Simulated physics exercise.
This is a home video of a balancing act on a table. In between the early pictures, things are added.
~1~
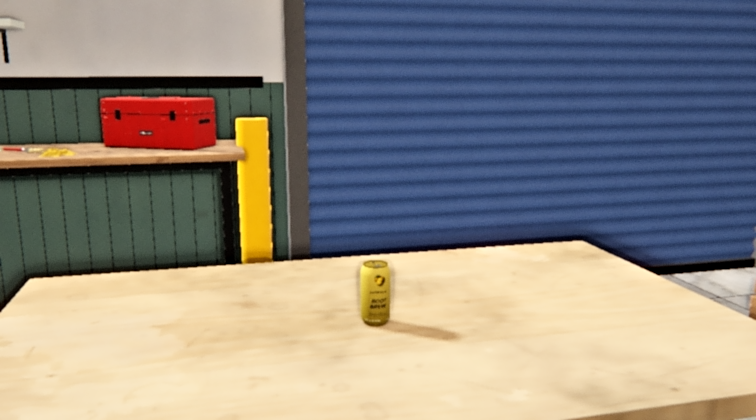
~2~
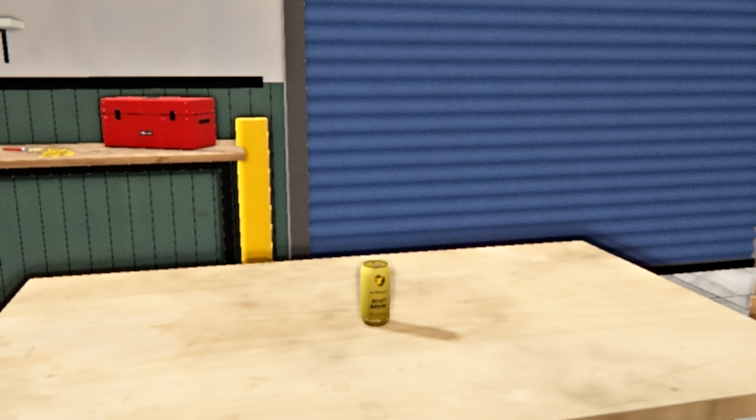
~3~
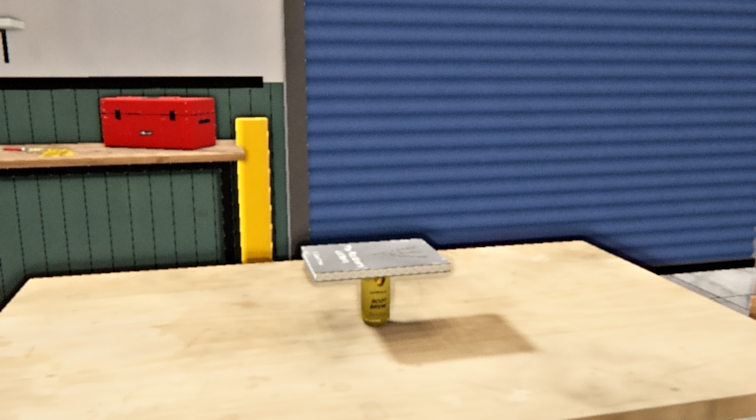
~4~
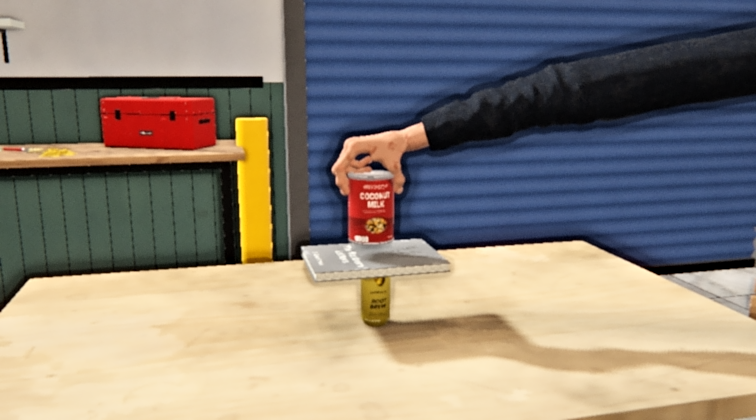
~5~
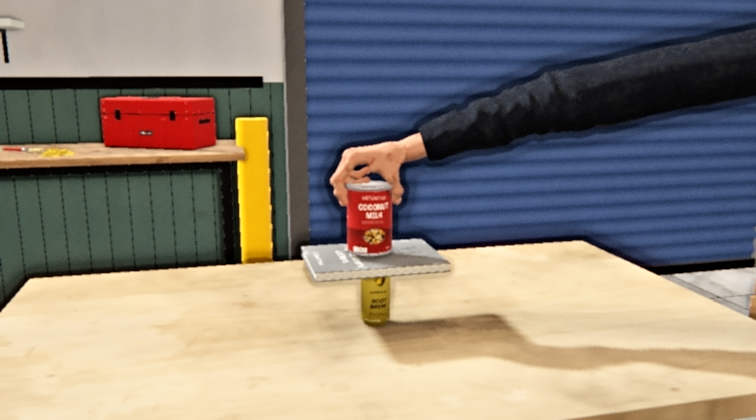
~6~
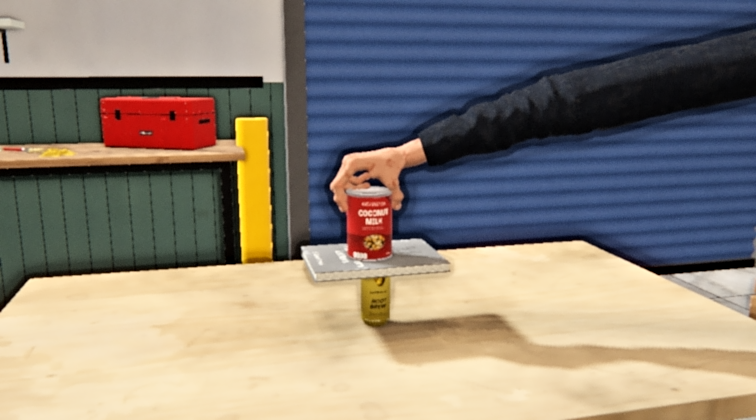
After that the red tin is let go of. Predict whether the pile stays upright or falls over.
It will most likely stay balanced.
Then, 0.20 s past the last view, nothing moves.
Then, 0.40 s past the last view, red tin resting near (370, 224).
Finally, all 3 still in place. Final places as the last picture's camera would see them, red tin near (370, 224). The stack holds.
